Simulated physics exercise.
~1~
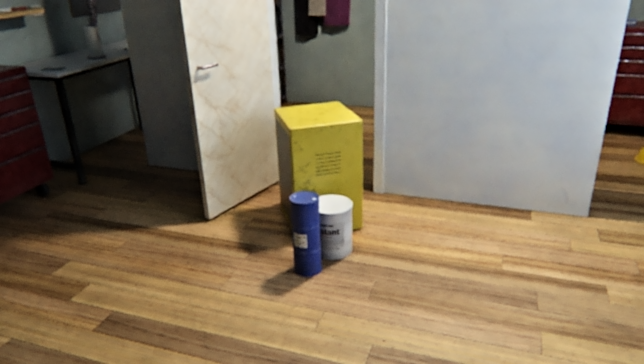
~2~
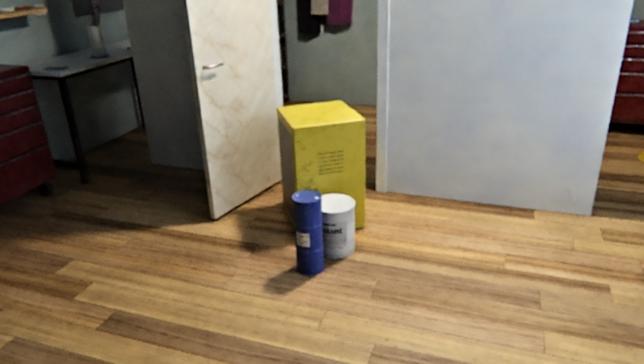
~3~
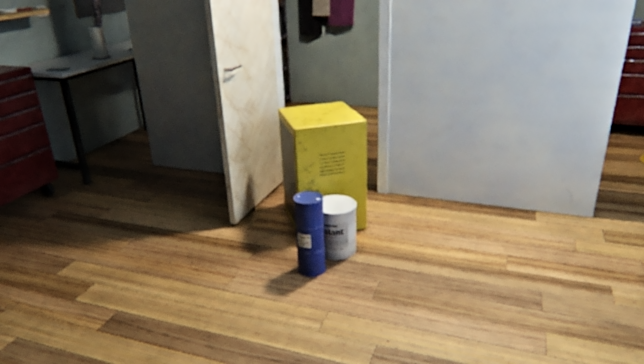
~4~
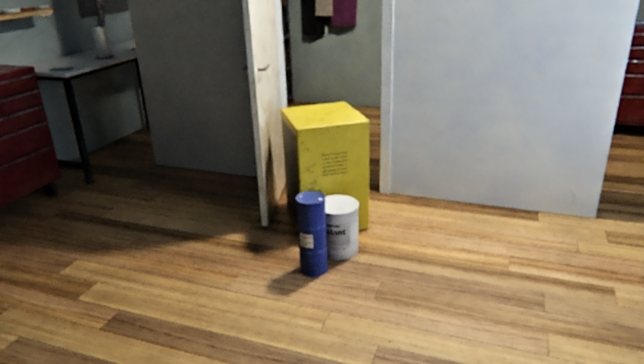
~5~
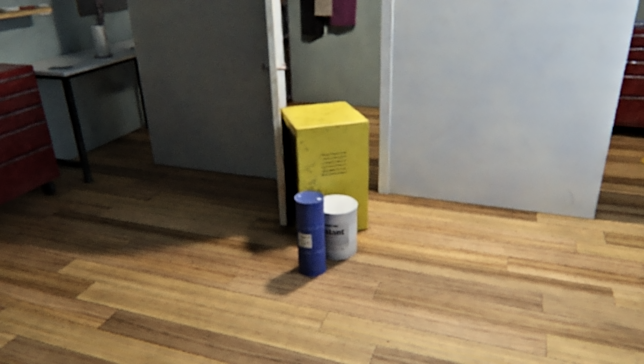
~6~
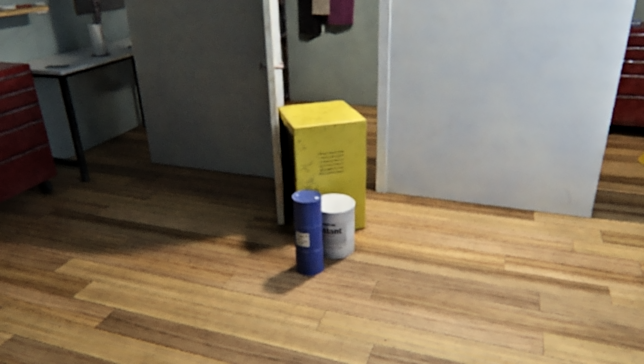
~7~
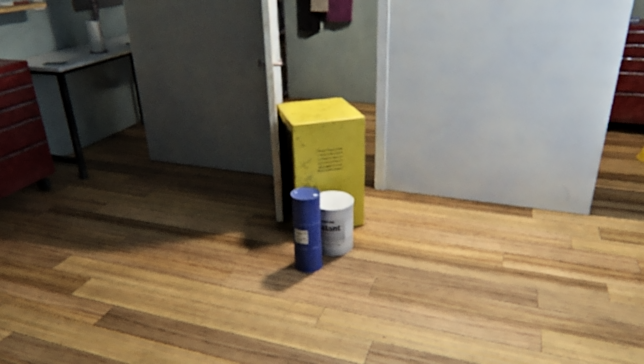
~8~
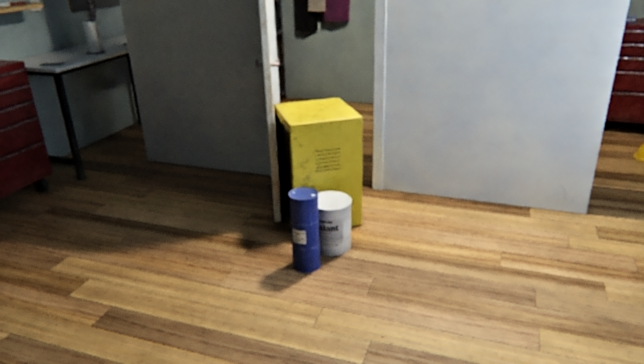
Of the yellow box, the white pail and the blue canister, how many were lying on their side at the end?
None of them were. The yellow box, the white pail and the blue canister were all still standing upright.
